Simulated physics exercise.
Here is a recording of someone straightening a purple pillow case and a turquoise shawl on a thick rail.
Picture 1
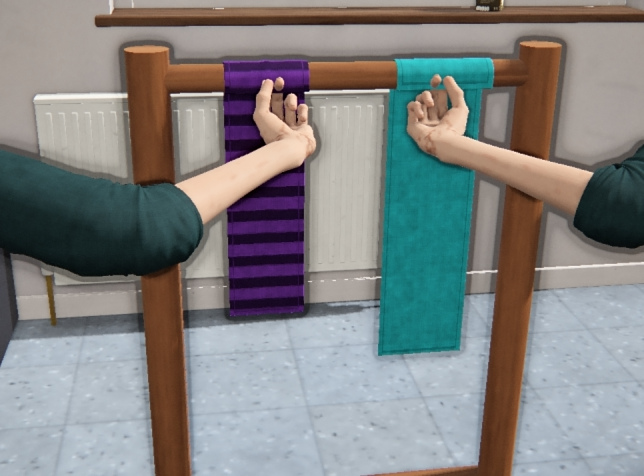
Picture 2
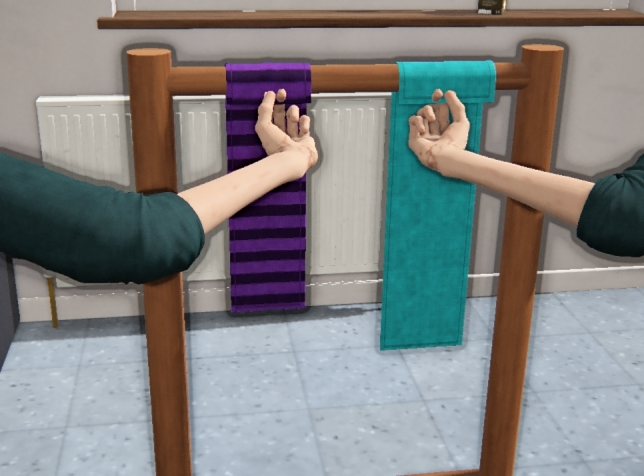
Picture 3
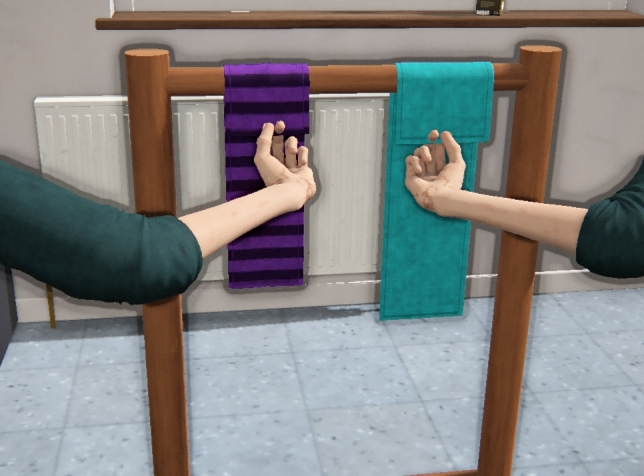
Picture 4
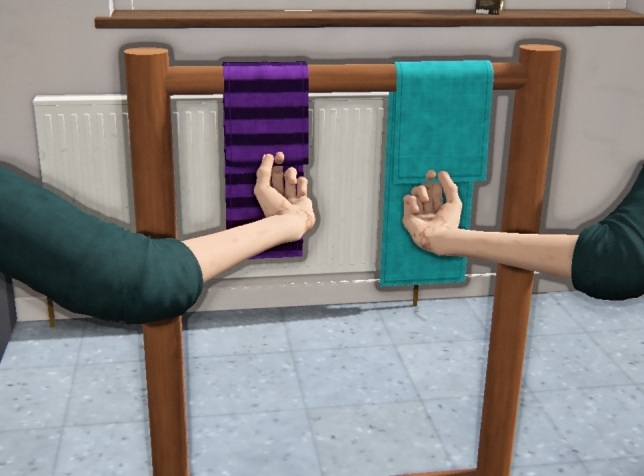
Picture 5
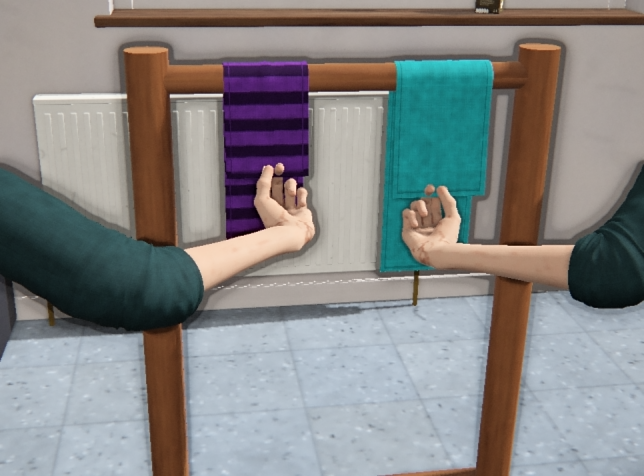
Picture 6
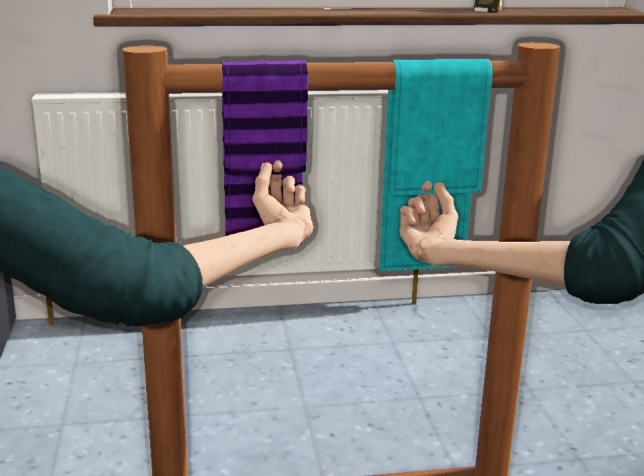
In a room with a pale tiled floor and a white radiator on the wall, seen from the front by a still camera, a thick brown wooden rail stands between two posts. A purple cloth with dark stripes hangs left of a plain turquoise one, with a green-sleeved arm reaching in from each side. Both hands move down together, the front layers lengthening as the back ones rise, then lift very slightly.
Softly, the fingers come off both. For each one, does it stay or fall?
The purple pillow case stays. The turquoise shawl stays.
Then, 0.40 s past the final frame, pillow case unmoved; shawl unmoved.
When it is over, pillow case unmoved; shawl unmoved. The purple pillow case hangs there and the turquoise shawl keeps its place.
